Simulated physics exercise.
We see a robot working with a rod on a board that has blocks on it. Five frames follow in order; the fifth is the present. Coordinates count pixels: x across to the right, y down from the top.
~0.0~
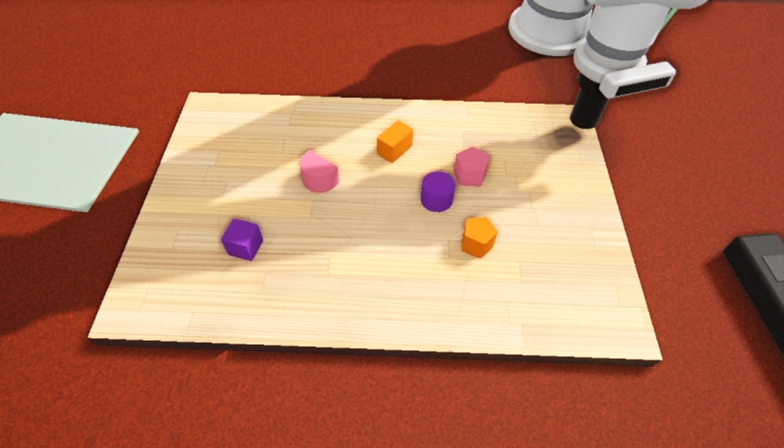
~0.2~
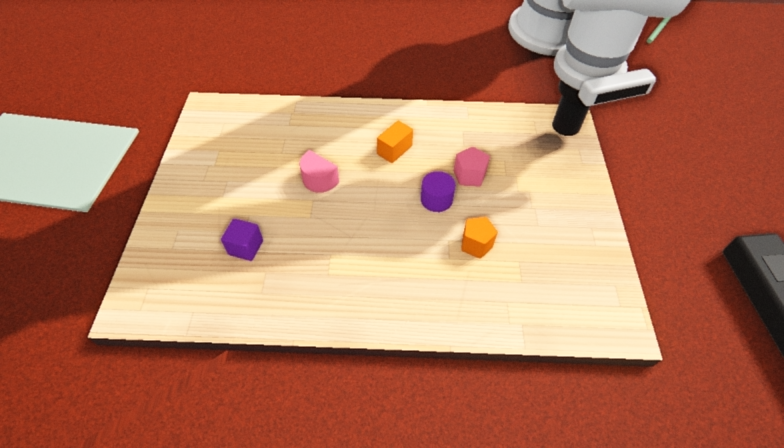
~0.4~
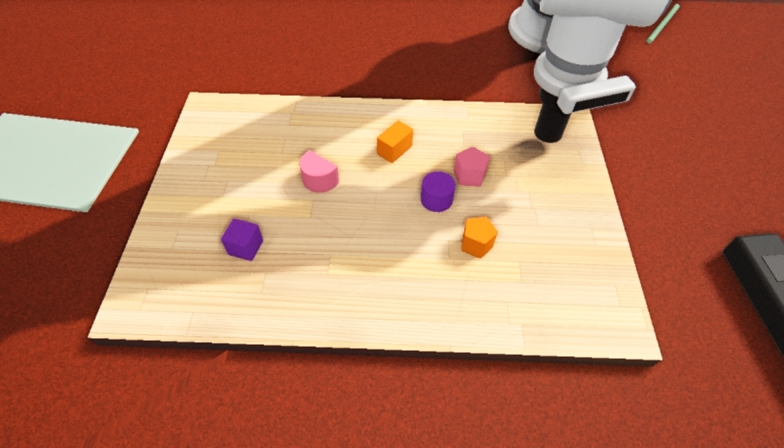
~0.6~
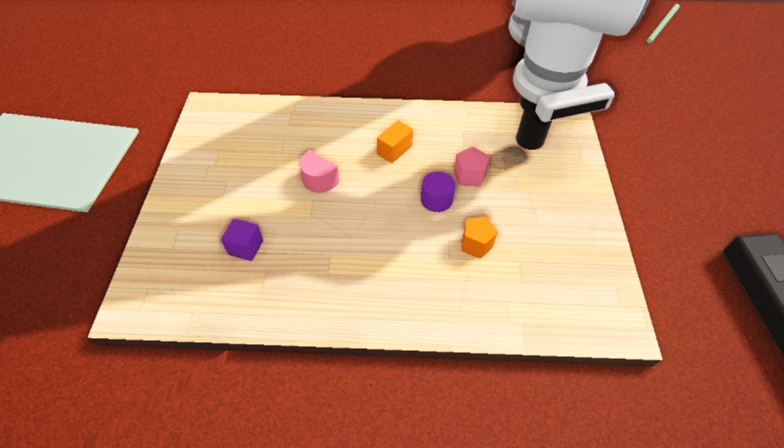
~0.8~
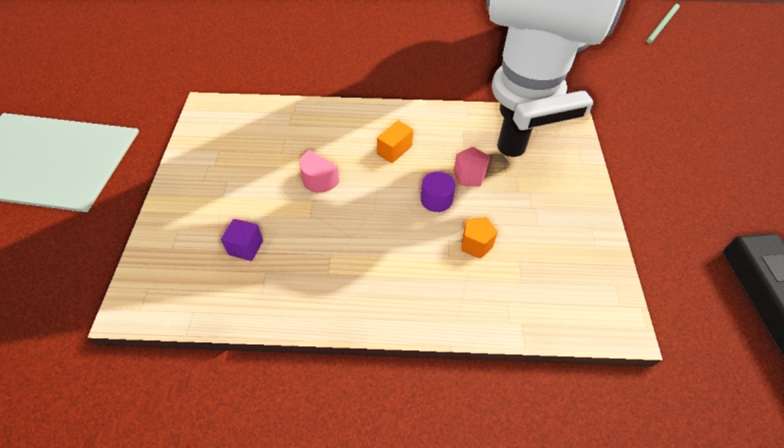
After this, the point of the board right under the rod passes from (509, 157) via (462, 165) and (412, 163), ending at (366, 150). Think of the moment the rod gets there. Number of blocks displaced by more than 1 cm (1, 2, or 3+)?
It displaces three or more.
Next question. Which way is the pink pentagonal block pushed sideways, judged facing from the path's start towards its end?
Shifts left.
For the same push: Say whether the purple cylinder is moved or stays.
It shifts position.
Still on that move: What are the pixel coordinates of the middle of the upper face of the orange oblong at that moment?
The middle of the upper face of the orange oblong will lie at about (372, 116) in the picture.
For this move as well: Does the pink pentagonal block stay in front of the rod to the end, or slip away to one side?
It slips away.
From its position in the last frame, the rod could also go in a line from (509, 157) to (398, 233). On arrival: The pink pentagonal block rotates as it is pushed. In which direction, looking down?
The pink pentagonal block rotates clockwise.
The first path, step by step. One third of the way, rod at (463, 156); purple cylinder at (434, 188); pink pentagonal block at (453, 169), turned 30° anticlockwise.
Two thirds of the way, rod at (412, 153); purple cylinder at (432, 191); pink pentagonal block at (451, 172), turned 40° anticlockwise.
At the end, rod at (366, 140); pink half-round block in place; orange oblong at (372, 116), turned 65° clockwise; purple cylinder at (432, 191); pink pentagonal block at (451, 172), turned 40° anticlockwise.
